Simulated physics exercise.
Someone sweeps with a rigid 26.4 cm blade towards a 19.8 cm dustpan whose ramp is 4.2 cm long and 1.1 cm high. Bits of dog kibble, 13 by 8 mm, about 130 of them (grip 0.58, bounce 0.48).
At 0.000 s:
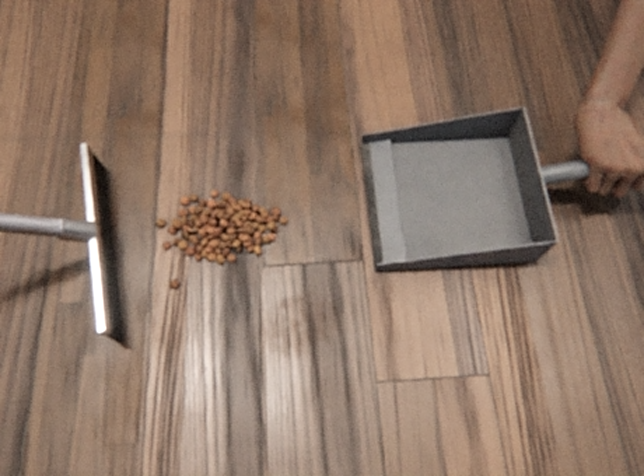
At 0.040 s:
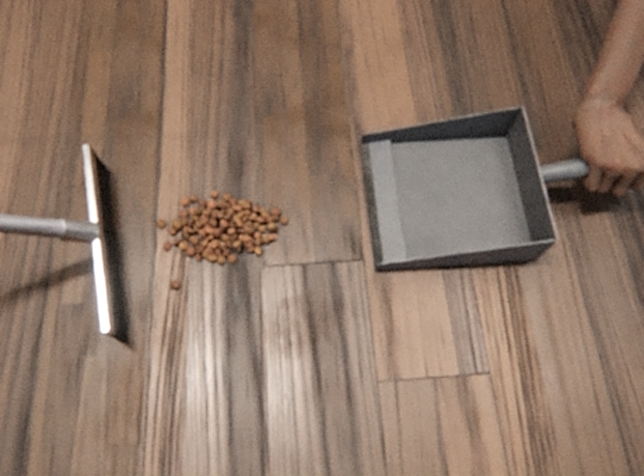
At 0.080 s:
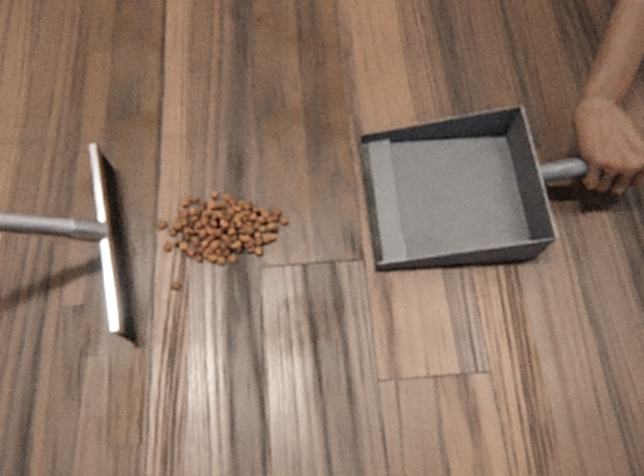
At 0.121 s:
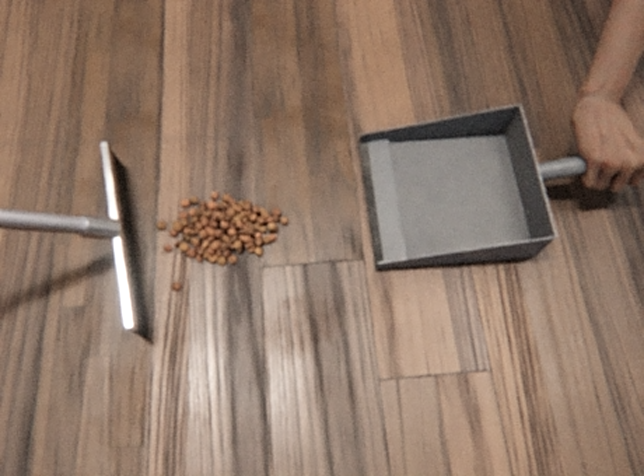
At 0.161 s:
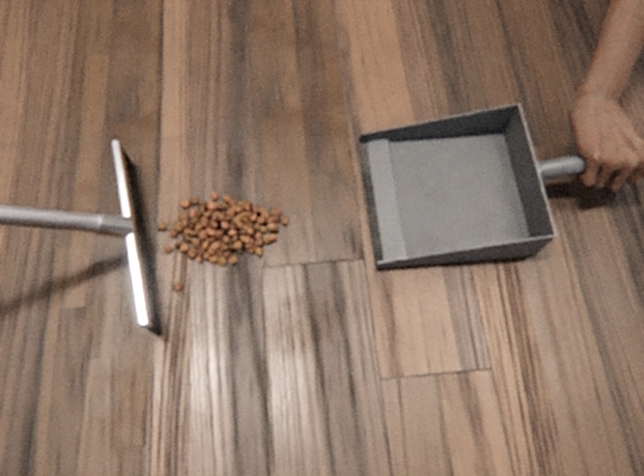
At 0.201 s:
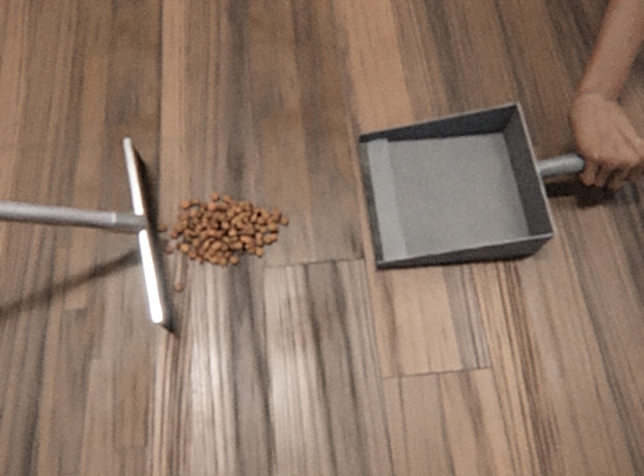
A hand held a grey dustpan on the wood-look floor while, from the left, a long-handled blade slid a short way right, up to the edge of a small pile of brown kibble.
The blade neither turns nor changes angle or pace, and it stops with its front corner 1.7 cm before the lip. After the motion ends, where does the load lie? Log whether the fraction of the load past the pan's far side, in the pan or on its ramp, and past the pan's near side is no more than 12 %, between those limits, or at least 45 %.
Far side: No more than 12 %; pan: Between the limits; near side: No more than 12 %.
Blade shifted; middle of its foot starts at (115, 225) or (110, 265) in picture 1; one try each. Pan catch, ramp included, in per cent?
Estimates: 30 percent and 15 percent.
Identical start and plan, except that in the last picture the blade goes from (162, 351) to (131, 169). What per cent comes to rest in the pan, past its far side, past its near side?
Pan: 0, far side: 0, near side: 20.
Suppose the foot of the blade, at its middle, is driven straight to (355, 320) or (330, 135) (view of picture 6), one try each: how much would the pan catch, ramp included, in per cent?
Close to 0 and 25 in a hundred, in that order.
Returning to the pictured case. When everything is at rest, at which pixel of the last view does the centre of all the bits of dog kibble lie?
(358, 188) or so.
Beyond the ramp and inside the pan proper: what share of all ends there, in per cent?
Close to 0 per cent.
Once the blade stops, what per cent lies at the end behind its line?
0 %.
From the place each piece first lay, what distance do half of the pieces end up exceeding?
That distance is close to 20 cm.
Then, at 0.53 s, middle of the blade 17 cm from the lip; 0 % over the lip, far side 0 %, near side 0 %.
After 0.75 s, middle of the blade 9 cm from the lip; 0 % over the lip, far side 0 %, near side 0 %.
After 1.08 s, middle of the blade 4 cm from the lip; 25 % over the lip, far side 5 %, near side 0 %.
In the end, at 1.5 s, far side 5 %, pan 25 %, near side 0 %, in front of the lip or behind the blade 70 %.
